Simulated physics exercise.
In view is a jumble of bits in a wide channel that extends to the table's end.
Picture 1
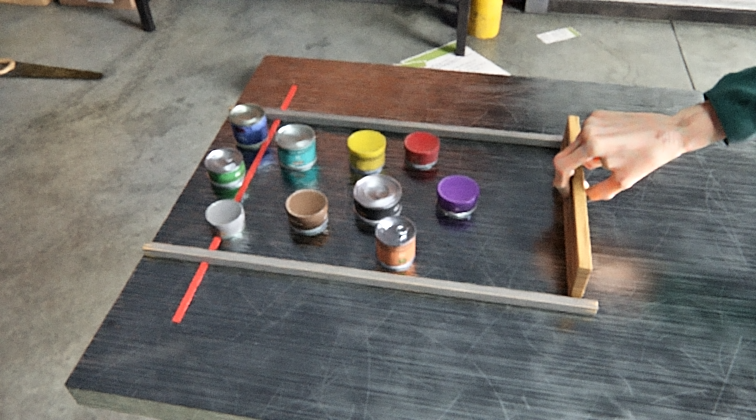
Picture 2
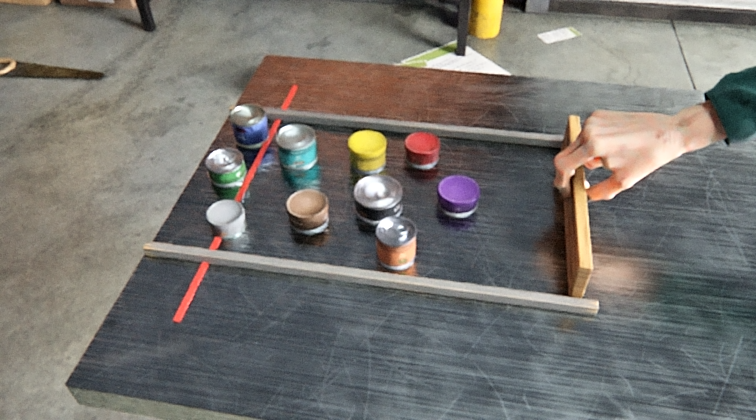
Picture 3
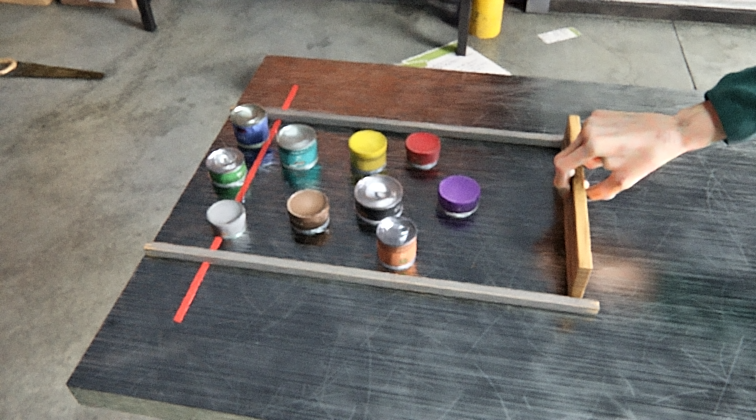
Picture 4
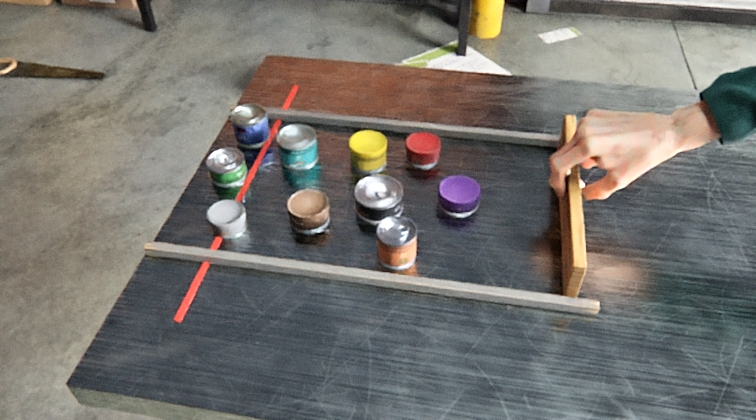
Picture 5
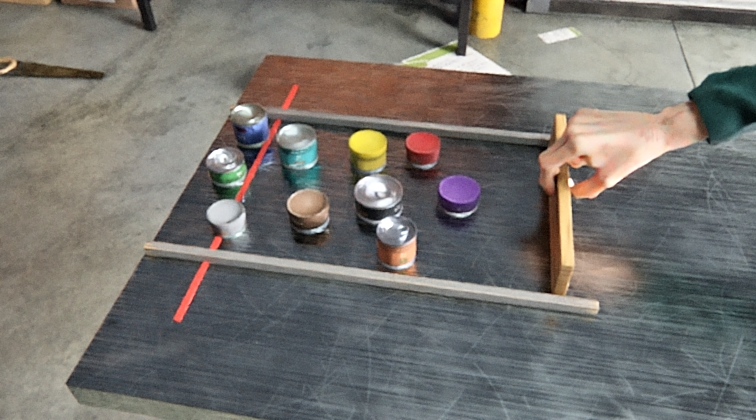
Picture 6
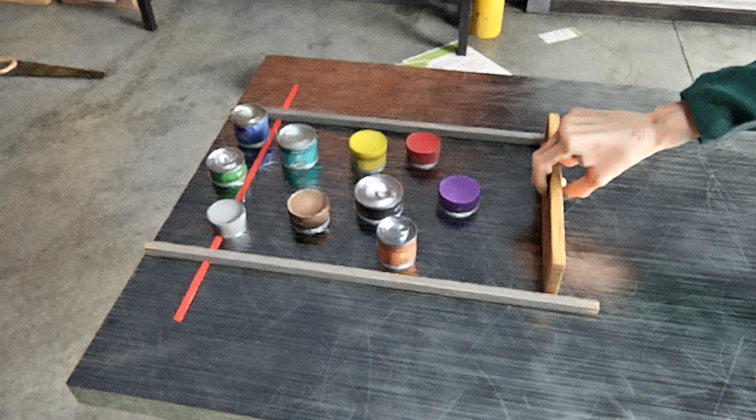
A hand slides a wooden board slightly left between two rails toward unmoving paint pots.
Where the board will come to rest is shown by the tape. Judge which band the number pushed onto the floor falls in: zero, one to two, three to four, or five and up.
I predict exactly one or two will slip off.
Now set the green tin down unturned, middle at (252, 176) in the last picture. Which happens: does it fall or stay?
The green tin holds its place.
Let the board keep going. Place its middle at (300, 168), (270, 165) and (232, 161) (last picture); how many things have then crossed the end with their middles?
Counts: 0, 1, 5.
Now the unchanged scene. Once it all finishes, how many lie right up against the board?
The count is 5.
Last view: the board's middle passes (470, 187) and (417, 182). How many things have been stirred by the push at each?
1, then 4.
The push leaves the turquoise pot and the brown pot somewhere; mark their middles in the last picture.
The turquoise pot finishes at (207, 144); the brown pot finishes at (173, 210).
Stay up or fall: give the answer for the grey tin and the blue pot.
Outcome - grey tin goes down, blue pot remains in place.
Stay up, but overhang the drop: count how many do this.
Answer: 4.
Soon after, none off yet; green tin at rest near (227, 167); blue pot at rest near (251, 125); grey tin at rest near (227, 218).
After that, none off yet; green tin moving near (224, 168); blue pot moving near (246, 122); grey tin displaced about its own width near (181, 215).
In the end, the number that fall off is one or two; gone, grey tin.
